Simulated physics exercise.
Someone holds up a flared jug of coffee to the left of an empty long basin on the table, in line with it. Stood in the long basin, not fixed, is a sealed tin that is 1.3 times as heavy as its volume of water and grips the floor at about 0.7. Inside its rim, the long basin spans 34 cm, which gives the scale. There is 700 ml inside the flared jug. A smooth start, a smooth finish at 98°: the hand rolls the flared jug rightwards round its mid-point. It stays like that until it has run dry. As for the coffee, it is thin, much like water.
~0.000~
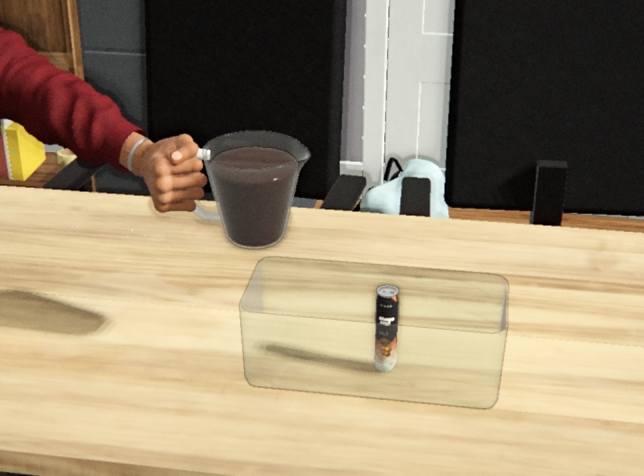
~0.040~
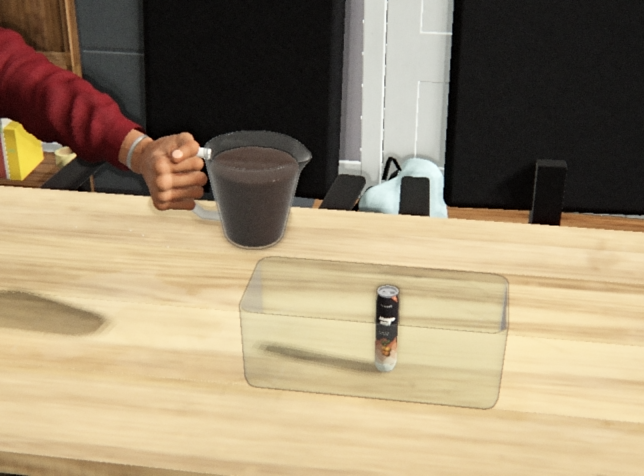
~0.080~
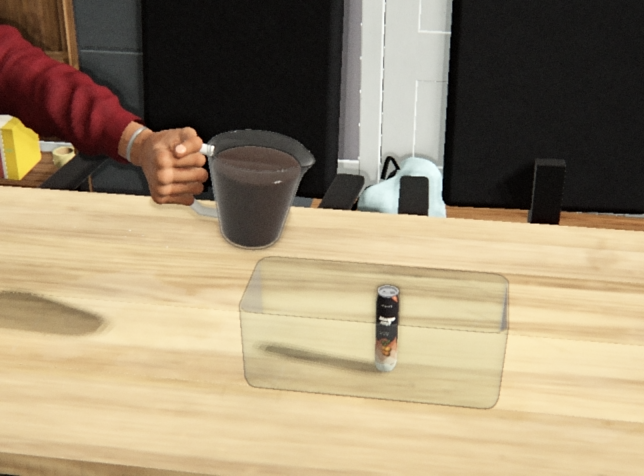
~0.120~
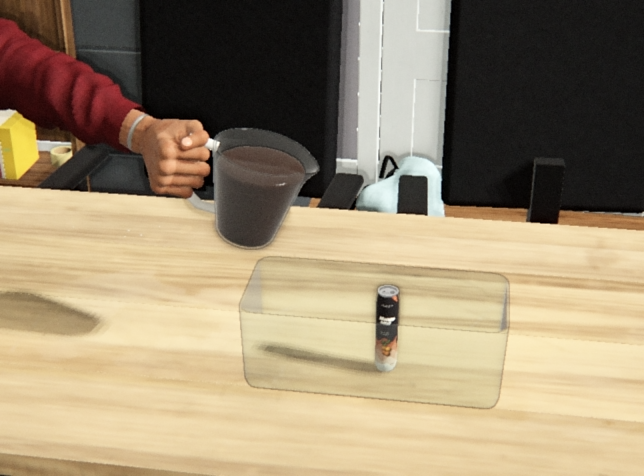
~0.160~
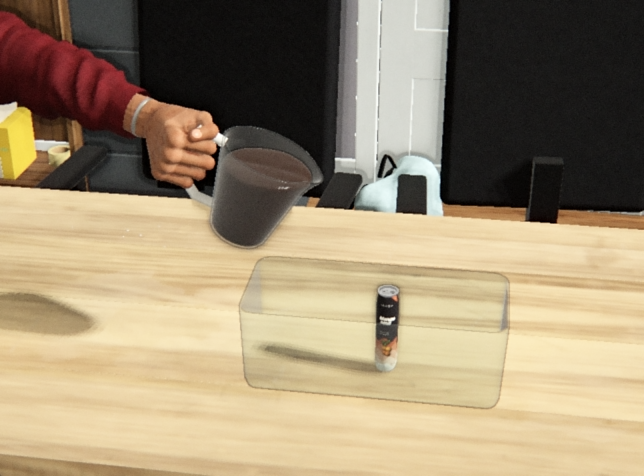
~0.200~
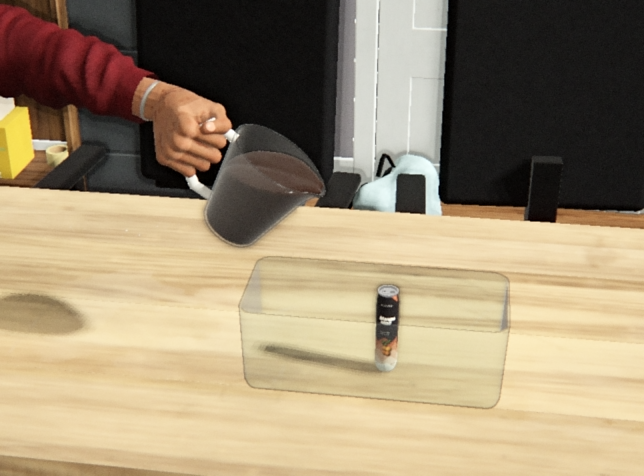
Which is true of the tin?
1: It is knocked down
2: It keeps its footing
1.
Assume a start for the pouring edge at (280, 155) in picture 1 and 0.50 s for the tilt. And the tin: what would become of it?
Then it stays up.
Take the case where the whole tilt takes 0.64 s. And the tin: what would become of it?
It tumbles over, then.
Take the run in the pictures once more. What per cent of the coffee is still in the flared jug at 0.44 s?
Near 46 in a hundred.
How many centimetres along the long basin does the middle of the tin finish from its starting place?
9.0 cm.
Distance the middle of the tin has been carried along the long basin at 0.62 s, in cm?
3 cm, roughly.
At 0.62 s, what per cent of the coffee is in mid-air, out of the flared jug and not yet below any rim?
About 14 percent.
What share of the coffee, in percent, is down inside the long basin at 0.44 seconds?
Roughly 26 per cent.
By 0.44 s the tilt is 95° and 45 per cent is still to pour; the tin stands where it began.
By 0.62 s the tilt is 98° and 11 per cent is still to pour; the tin leans 11°.
By 0.80 s the tilt is 98° and 1 per cent is still to pour; the tin lies on its side.
By 1.00 s the tilt is 98° and 0 per cent is still to pour; the tin lies on its side.
At rest the tin lies on its side.
